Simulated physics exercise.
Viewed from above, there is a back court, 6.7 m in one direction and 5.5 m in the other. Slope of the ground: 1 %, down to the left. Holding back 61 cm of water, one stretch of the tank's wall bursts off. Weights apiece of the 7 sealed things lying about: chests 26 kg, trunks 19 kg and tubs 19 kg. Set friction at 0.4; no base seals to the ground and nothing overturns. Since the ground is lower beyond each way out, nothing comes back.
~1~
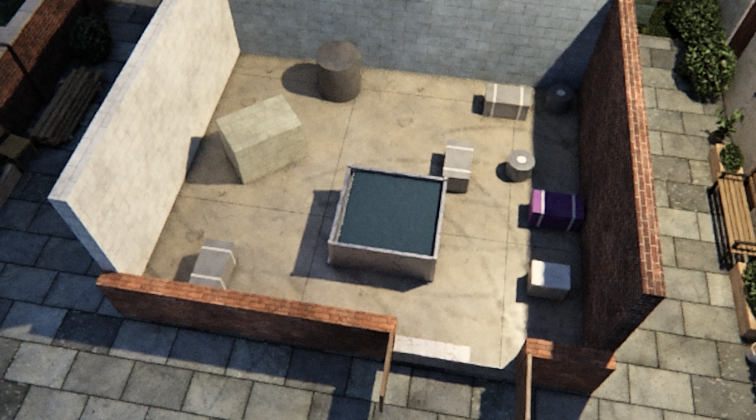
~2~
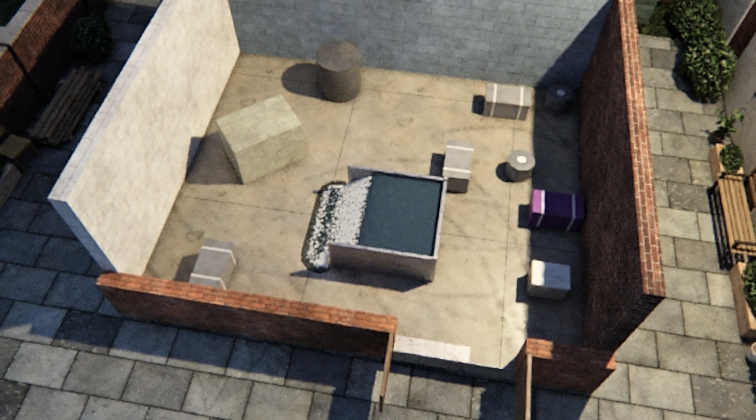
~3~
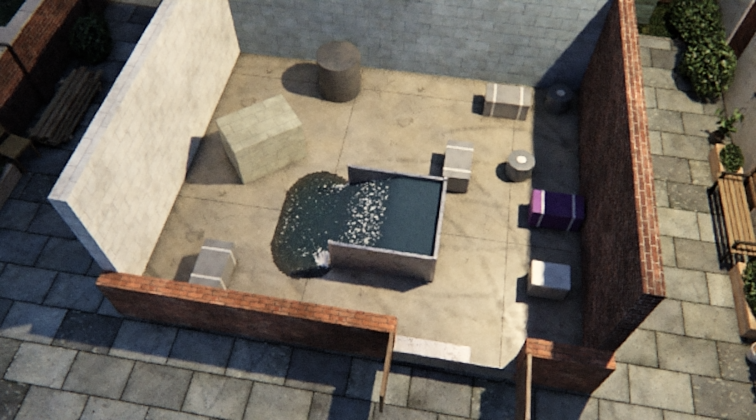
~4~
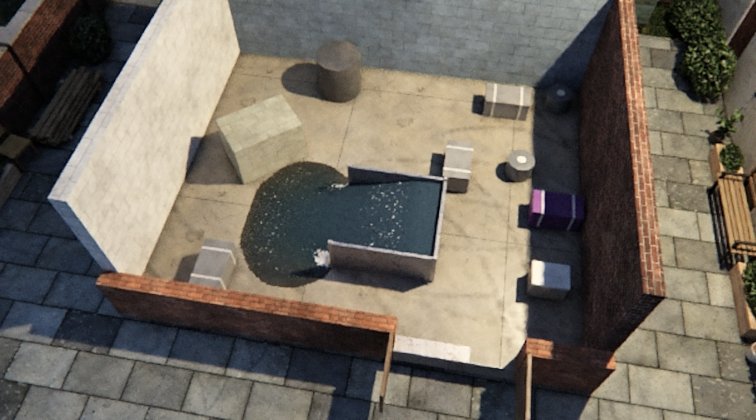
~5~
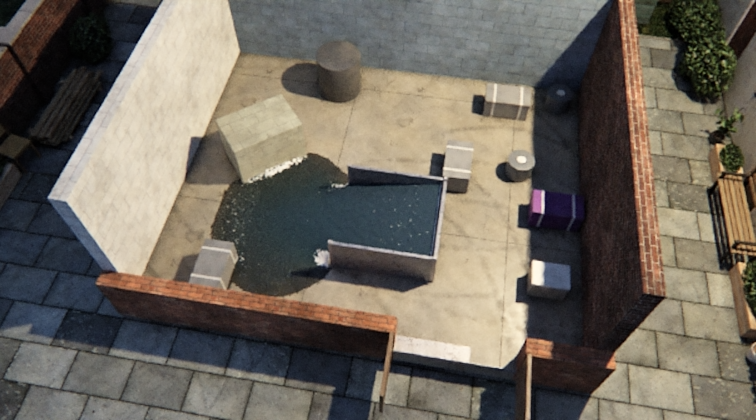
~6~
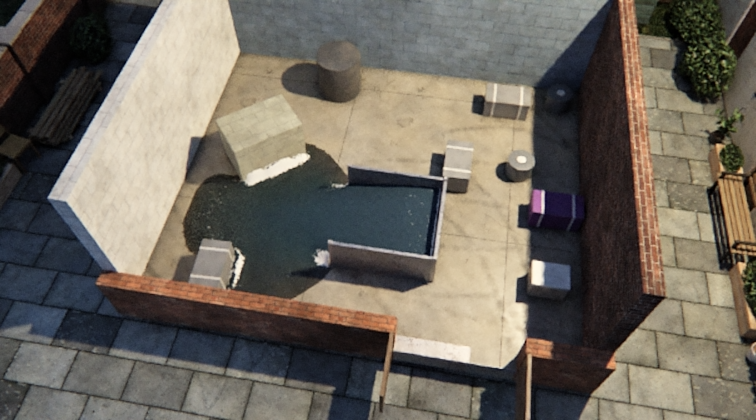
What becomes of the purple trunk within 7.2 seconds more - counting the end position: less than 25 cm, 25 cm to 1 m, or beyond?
More or less stationary.
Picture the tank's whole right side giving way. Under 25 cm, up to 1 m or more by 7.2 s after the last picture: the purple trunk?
With that failure, the purple trunk lands a long way off.
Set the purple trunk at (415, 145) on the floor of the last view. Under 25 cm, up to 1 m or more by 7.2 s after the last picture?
What happens is that it keeps still.
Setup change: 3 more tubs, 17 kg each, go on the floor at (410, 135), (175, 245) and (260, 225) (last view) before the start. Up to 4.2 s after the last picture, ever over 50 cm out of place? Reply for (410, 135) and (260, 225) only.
Well, the first one is lower and the other higher.
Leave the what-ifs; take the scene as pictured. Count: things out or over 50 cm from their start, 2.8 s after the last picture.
By then the count is 1.
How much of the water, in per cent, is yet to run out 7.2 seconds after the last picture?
Still held: Near 98 %.
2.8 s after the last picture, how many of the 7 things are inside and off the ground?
The number is 1.
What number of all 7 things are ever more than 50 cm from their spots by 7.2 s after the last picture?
By my count, 1.
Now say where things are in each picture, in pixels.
The first picture shows the purple trunk at (559, 204), on the bottom; water covers 2.1 m2; 0 of 7 have shifted.
The second picture shows the purple trunk at (559, 204) rests on the ground; water covers 3.0 m2; 0 of 7 have shifted.
The third picture shows the purple trunk at (559, 204) rests on the ground; 4.0 m2 under water; 0 of 7 have shifted.
The fourth picture shows the purple trunk at (559, 204) rests on the ground; 5.3 m2 under water; 0 of 7 have shifted.
The fifth picture shows the purple trunk at (559, 204) rests on the ground; 6.5 m2 under water; 0 of 7 have shifted.
The sixth picture shows the purple trunk at (559, 204), on the bottom; 7.5 m2 under water; 0 of 7 have shifted.
Then, 0.9 s after the last picture the purple trunk is near (559, 204), 0.0 m from its start, aground; 0 of 7 are out; 1 afloat.
Then, 2.8 s after the last picture the purple trunk is near (559, 204), 0.0 m from its start, aground; 0 of 7 are out; 1 afloat.
Then, 4.8 s after the last picture the purple trunk is near (559, 204), 0.0 m from its start, aground; 0 of 7 are out; 1 afloat.
Then, 7.2 s after the last picture the purple trunk is near (559, 204), 0.0 m from its start, aground; 0 of 7 are out; 1 afloat.
